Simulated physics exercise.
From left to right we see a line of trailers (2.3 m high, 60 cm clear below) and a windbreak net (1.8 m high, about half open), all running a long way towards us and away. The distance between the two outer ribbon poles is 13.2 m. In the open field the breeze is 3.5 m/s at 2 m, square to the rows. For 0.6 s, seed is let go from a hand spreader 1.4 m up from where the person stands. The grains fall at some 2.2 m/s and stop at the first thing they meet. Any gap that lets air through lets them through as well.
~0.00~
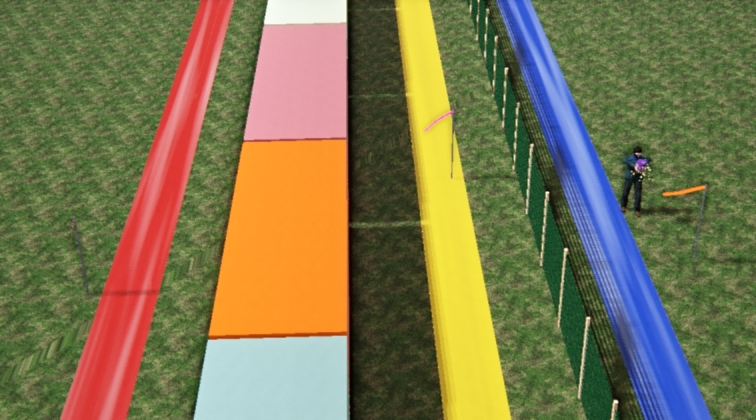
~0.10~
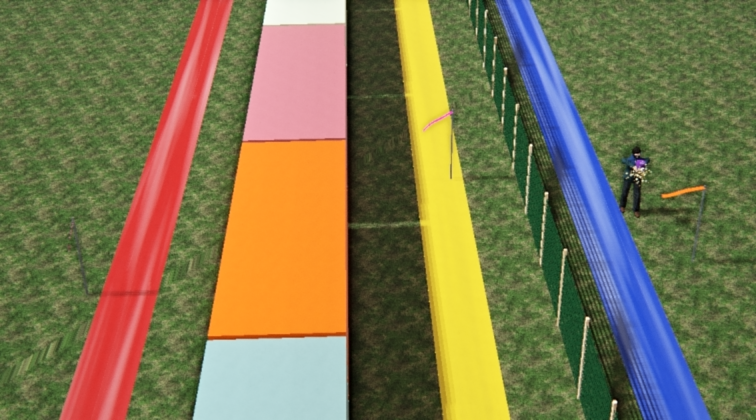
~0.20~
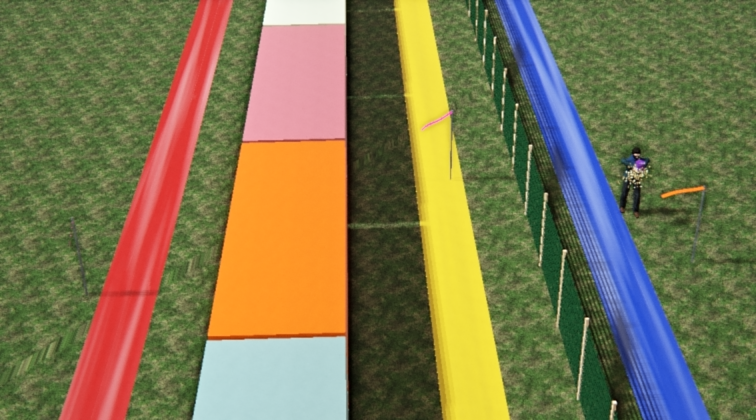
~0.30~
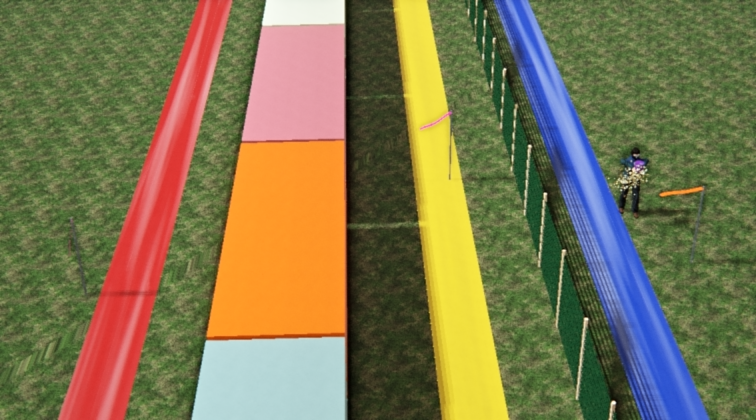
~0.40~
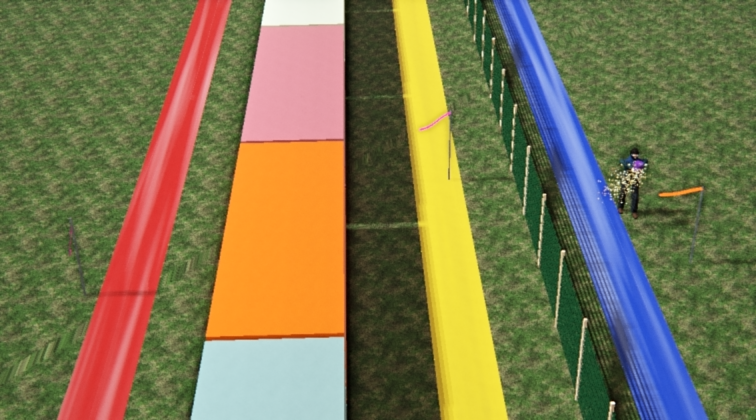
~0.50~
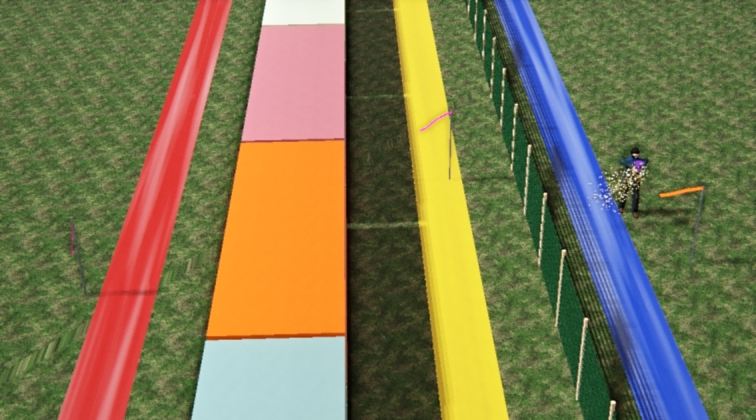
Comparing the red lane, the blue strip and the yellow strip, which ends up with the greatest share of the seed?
I would say blue.
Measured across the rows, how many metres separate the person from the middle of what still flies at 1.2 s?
It works out to about 1.0 m.
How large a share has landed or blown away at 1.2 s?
Near 60 %.
After 1.2 s, 44 % lies on the blue strip, 0 % on the yellow strip and 0 % on the red lane; 59 % has touched down or left; the middle of what still flies is 0.4 m above the low ground, near (582, 213).
After 2.0 s, 59 % lies on the blue strip, 0 % on the yellow strip and 0 % on the red lane; 98 % has touched down or left.
After 3.5 s, 59 % lies on the blue strip, 0 % on the yellow strip and 0 % on the red lane; 100 % has touched down or left.
After 8.0 s, 59 % lies on the blue strip, 0 % on the yellow strip and 0 % on the red lane; 100 % has touched down or left.
After 45.0 s, 59 % lies on the blue strip, 0 % on the yellow strip and 0 % on the red lane; 100 % has touched down or left.
